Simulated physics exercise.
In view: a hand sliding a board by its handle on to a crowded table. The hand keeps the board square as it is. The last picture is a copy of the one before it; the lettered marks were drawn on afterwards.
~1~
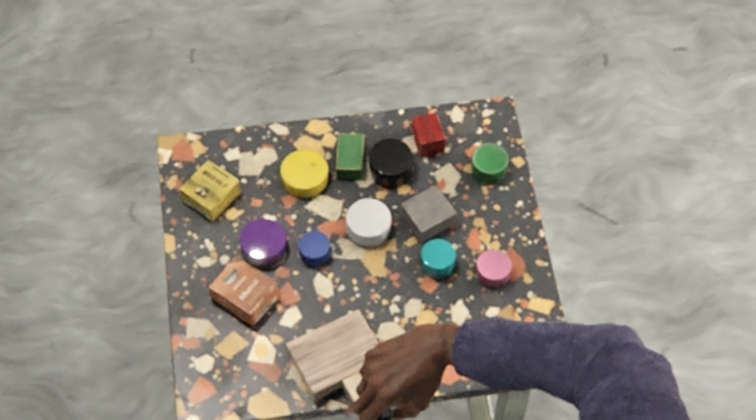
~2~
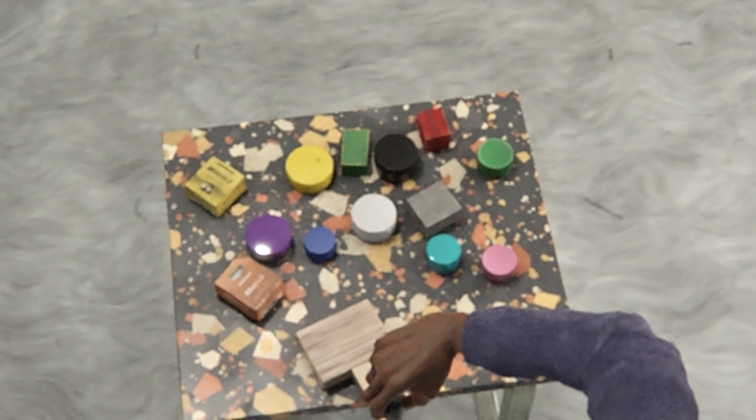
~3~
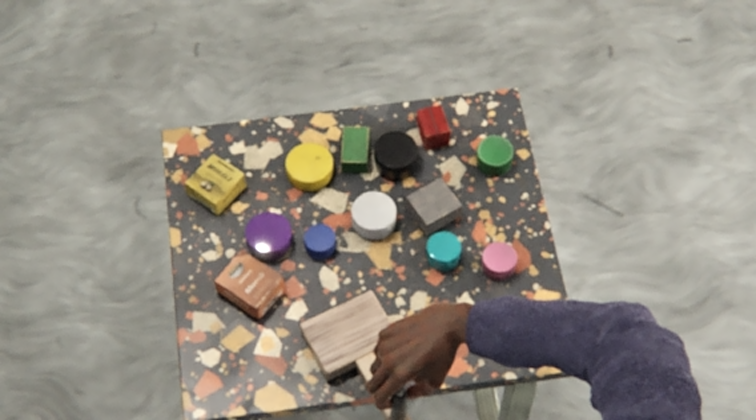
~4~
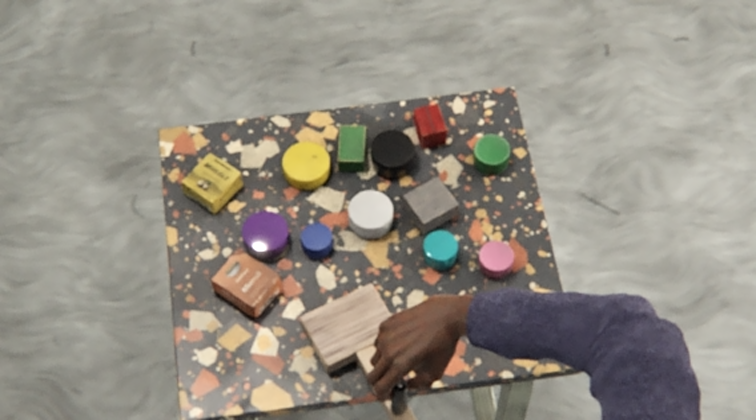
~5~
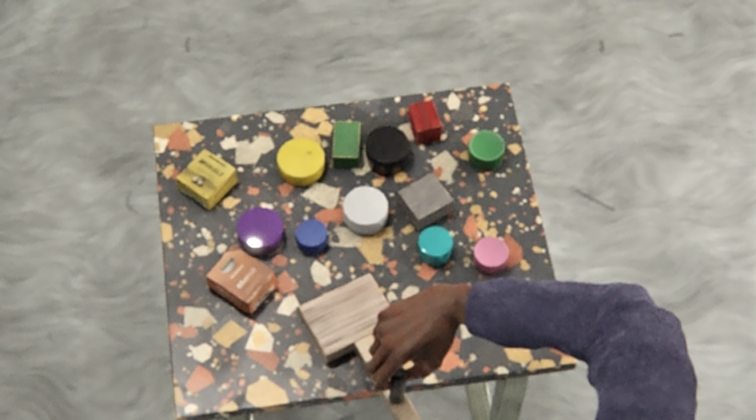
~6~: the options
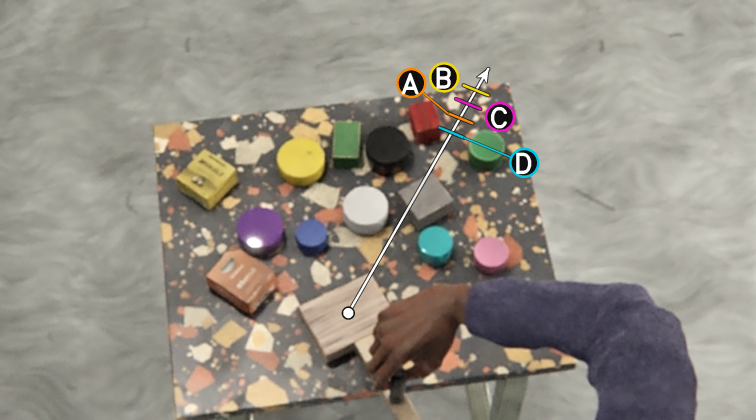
The clip opens on a speckled table crowded with colourful round containers, small boxes and blocks, as a hand reaching in from the lower right grips a wooden board by its handle near the bottom edge. The hand slides the board a short way up and slightly right, keeping it square, while the other items stay in place.
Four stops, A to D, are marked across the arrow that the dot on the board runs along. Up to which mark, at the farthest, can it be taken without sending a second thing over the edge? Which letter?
D.
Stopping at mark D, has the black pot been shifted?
By then, yes.
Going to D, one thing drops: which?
The green jar goes over.
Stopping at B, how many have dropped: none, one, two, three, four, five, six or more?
In all, five.
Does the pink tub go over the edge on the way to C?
By then, yes.
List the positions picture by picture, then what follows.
In the first frame, black pot (391, 163); pink tub (493, 269); white tin (369, 223).
In the second frame, board (346, 340); grey block (434, 209).
In the third frame, board (349, 331); turquoise pot (444, 251).
In the fourth frame, board (350, 323); green block (352, 148).
In the fifth frame, board (348, 313); green jar (486, 151); orange packet (242, 280); red box (425, 122).
On the marked copy, A at (460, 118); B at (476, 90); C at (468, 104); D at (451, 133); the arrow from (348, 313) to (488, 68); the white dot at (348, 313).
Taking D. A third of the way, board (387, 250); turquoise pot (445, 240); green jar (486, 151).
Two thirds of the way, board (424, 185); green jar (504, 139); green block (338, 134).
When it is over, board (451, 138); green jar over the edge; pink tub (538, 223); one fallen.
As for the rest, A drops two; B drops five; C drops four.
